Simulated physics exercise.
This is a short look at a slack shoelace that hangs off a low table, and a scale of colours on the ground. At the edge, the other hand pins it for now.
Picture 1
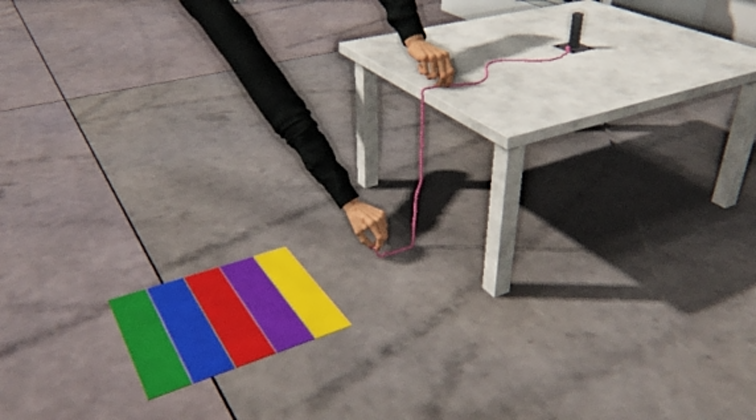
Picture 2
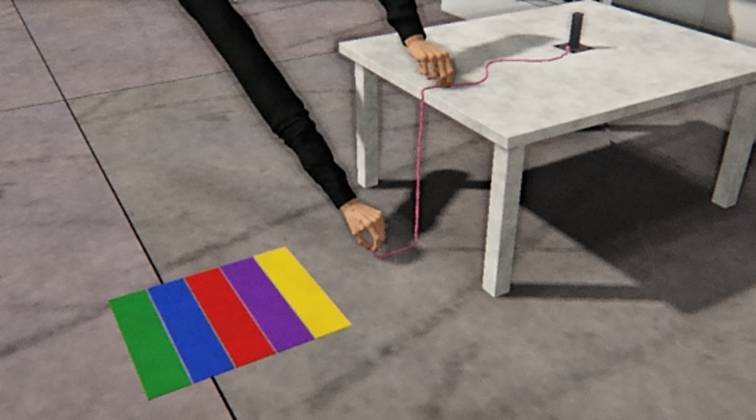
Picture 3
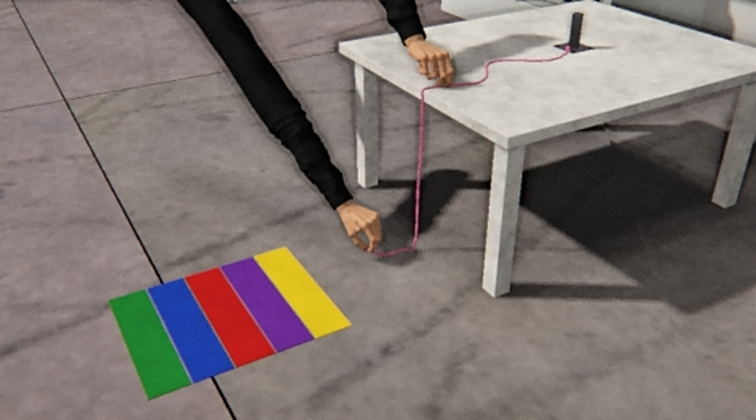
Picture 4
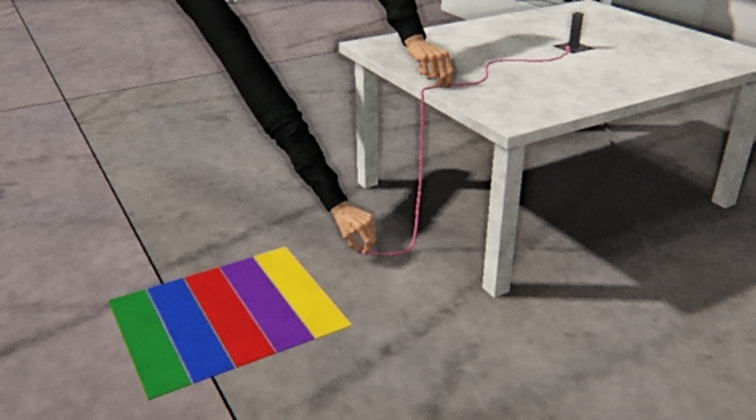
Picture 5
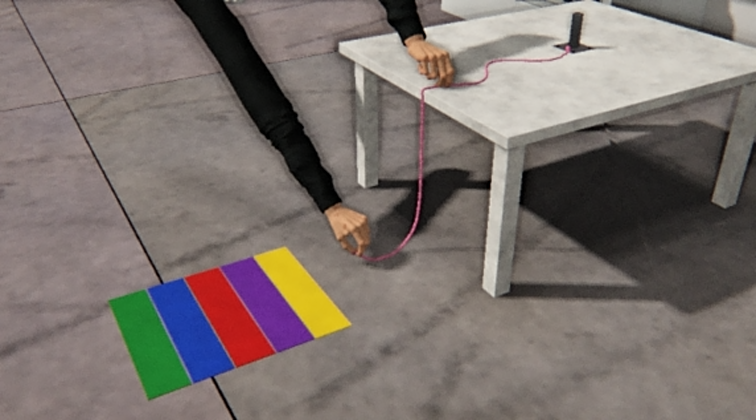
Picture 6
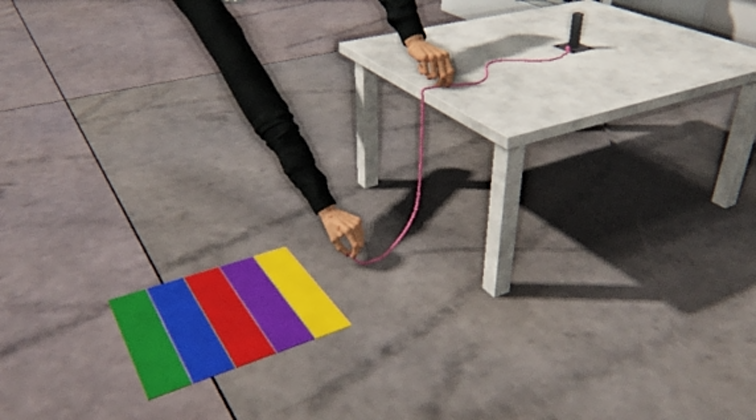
A hand near the floor drew the loose end of a pink shoelace slightly left toward the yellow stripe of a colored mat, while the other hand pinned the lace at the white table's edge.
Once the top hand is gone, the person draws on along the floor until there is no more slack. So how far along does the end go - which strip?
Along to the red strip.
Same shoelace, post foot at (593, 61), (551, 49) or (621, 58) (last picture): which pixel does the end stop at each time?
In order, near (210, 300), (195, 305) and (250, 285).
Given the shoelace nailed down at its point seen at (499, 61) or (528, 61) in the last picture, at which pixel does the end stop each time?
(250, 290); (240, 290).
Early on, end near (292, 274); over yellow.
Midway, end near (252, 287); over purple.
At the end of the slack, end near (227, 295); over red. It gets as far as the red strip.
